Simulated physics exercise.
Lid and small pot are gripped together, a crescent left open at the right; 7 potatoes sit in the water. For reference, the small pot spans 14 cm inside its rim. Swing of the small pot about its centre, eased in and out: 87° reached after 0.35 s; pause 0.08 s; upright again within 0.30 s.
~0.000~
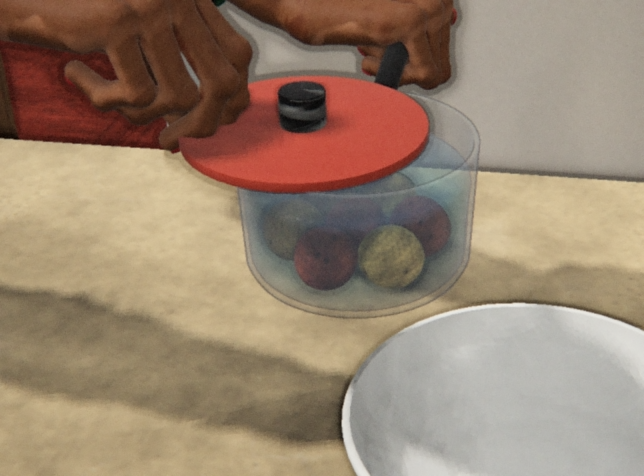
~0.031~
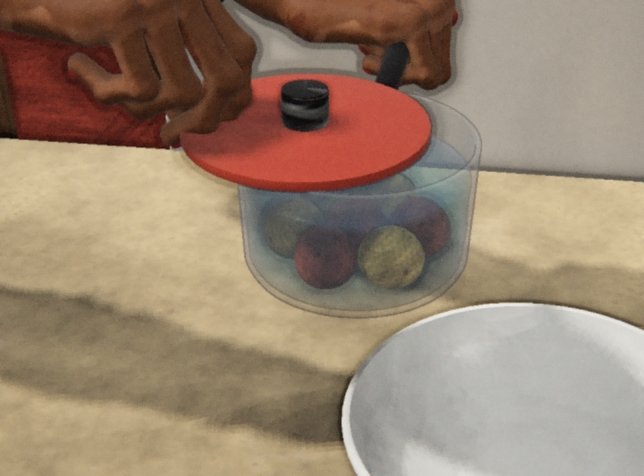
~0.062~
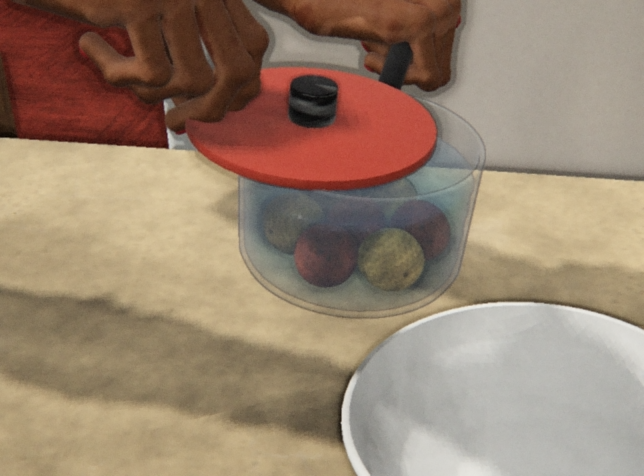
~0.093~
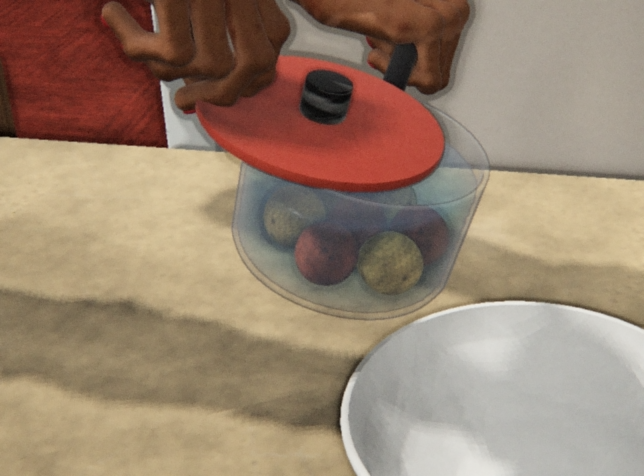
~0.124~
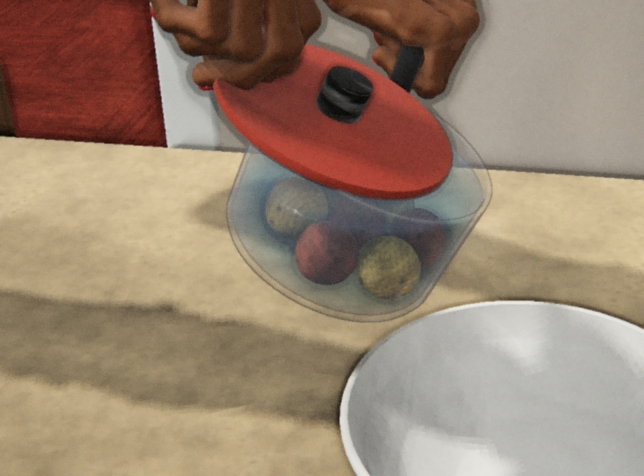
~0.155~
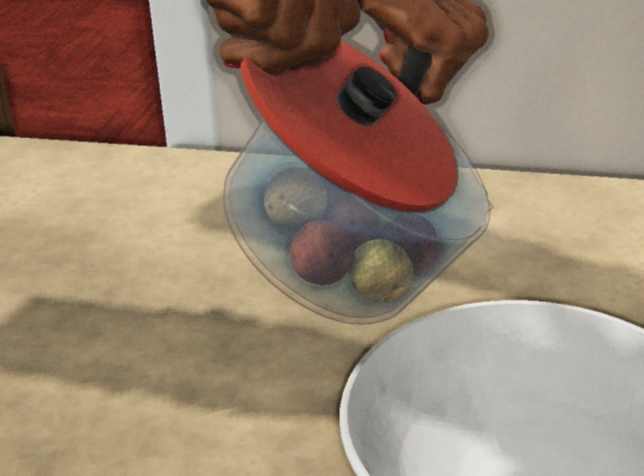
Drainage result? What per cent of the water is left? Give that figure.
I would say 23 per cent remains.
Then, 0.30 s in, the tilt is 83° and 66 per cent of the water is still in the small pot.
Then, 0.41 s in, the tilt is 87° and 36 per cent of the water is still in the small pot.
Then, 0.52 s in, the tilt is 69° and 25 per cent of the water is still in the small pot.
Then, 0.64 s in, the tilt is 18° and 23 per cent of the water is still in the small pot.
Finally, 23 per cent of the water is still in the small pot.
